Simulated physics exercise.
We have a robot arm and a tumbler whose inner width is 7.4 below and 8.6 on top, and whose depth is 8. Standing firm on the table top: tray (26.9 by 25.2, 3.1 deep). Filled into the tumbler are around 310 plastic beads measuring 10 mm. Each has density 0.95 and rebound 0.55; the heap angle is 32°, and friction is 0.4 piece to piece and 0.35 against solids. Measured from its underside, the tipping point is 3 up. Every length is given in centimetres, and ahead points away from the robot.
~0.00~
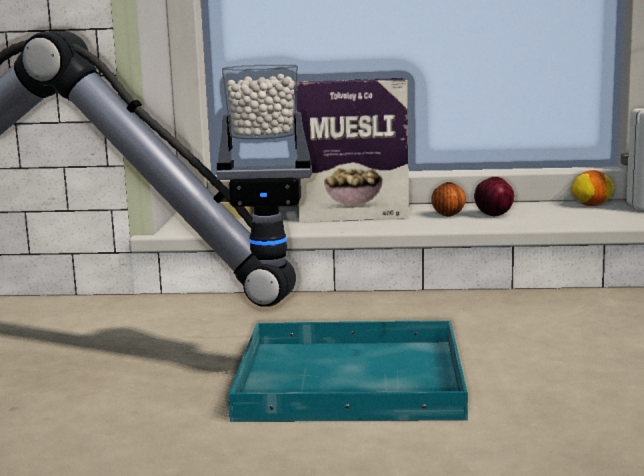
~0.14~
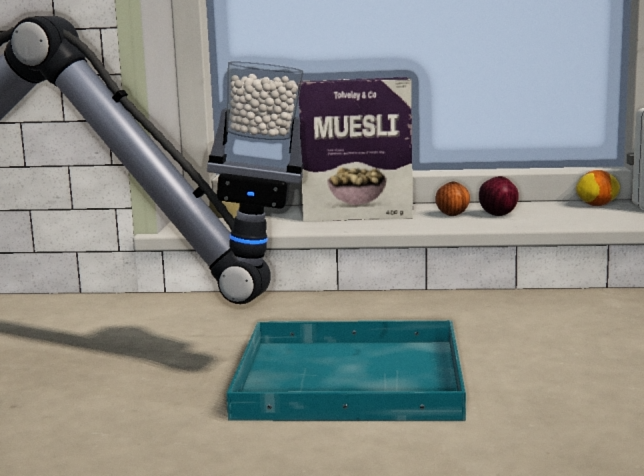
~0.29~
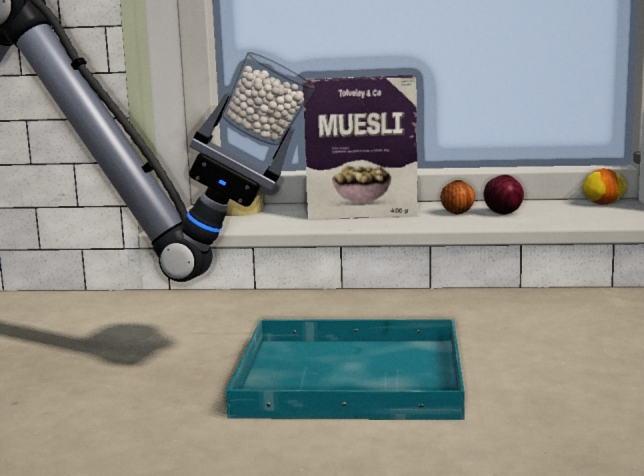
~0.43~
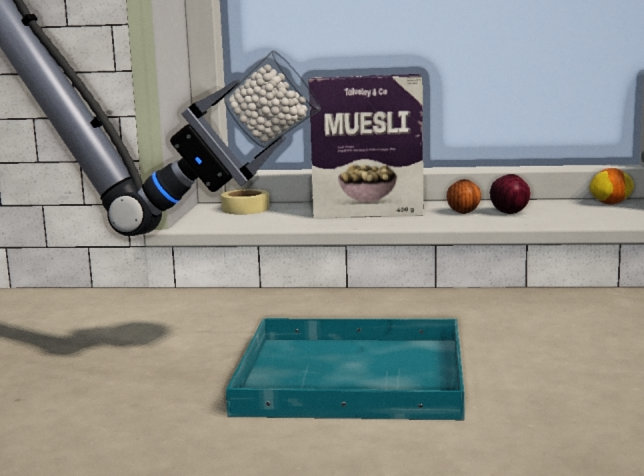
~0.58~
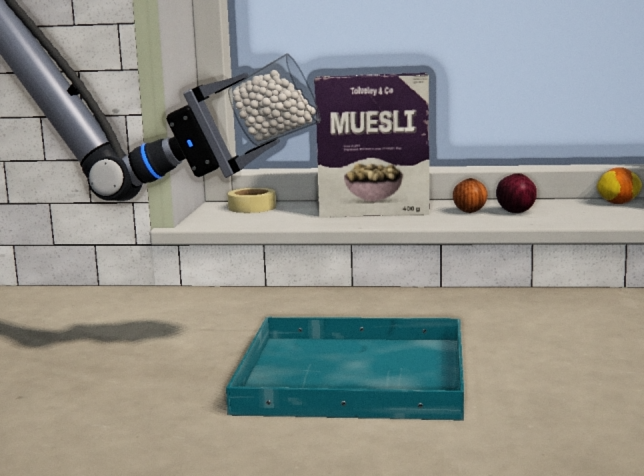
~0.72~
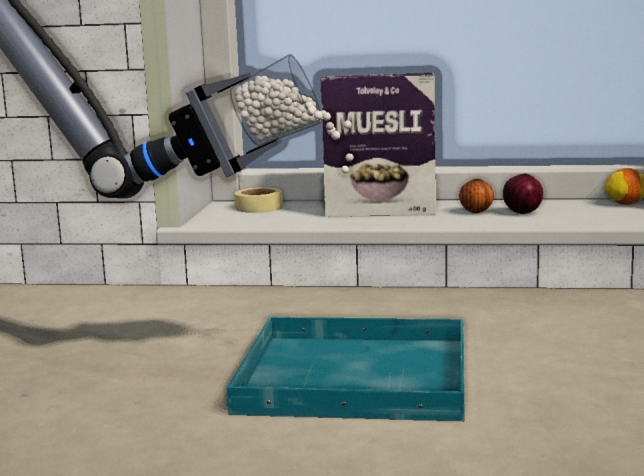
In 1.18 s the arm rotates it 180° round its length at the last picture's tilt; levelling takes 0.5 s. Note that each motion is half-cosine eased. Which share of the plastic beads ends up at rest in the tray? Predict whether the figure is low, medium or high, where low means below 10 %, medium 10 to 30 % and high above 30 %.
Medium.
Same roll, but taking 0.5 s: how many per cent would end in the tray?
In that case around 15 percent.
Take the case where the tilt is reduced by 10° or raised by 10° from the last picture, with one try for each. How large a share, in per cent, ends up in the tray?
Roughly 5 % on the first try and 40 % on the second.
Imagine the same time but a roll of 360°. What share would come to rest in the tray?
It would be roughly 20 percent.
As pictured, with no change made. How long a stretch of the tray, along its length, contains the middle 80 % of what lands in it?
22 cm, roughly.
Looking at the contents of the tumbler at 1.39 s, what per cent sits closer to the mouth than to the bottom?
Roughly 40 percent.
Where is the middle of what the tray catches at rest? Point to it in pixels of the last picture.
In the last view, around (406, 365).
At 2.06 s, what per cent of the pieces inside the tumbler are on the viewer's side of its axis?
About 45 %.
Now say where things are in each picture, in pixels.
In the first frame, tumbler middle at (261, 102), upright; upper third of the load around (261, 90), from x 230 to 290, top at y 80; 312 in the tumbler.
In the second frame, tumbler middle at (262, 102), tipped 9°; upper third of the load around (262, 90), from x 235 to 295, top at y 80.
In the third frame, tumbler middle at (266, 101), tipped 30°; upper third of the load around (262, 89), from x 230 to 300, top at y 70.
In the fourth frame, tumbler middle at (270, 102), tipped 53°; upper third of the load around (265, 89), from x 230 to 305, top at y 70.
In the fifth frame, tumbler middle at (273, 103), tipped 66°; upper third of the load around (267, 91), from x 235 to 310, top at y 75.
In the sixth frame, tumbler middle at (274, 103), tipped 67°; upper third of the load around (266, 94), from x 240 to 350, top at y 80; 306 in the tumbler, 6 in flight or on a rim.
By 1.39 s, tipped 67°, highest piece 38 above the table; 285 in the tumbler, 18 in the tray, 1 on the table or floor, 8 in flight or on a rim.
By 2.06 s, tipped 51°, highest piece 38 above the table; 256 in the tumbler, 46 in the tray, 3 on the table or floor, 7 in flight or on a rim.
By 2.60 s, upright, highest piece 39 above the table; 256 in the tumbler, 52 in the tray, 4 on the table or floor.
By 3.30 s, upright, highest piece 39 above the table; 256 in the tumbler, 52 in the tray, 4 on the table or floor.
Final count, 256 in the tumbler, 52 in the tray, 4 on the table or floor. That is 17 % in the tray.
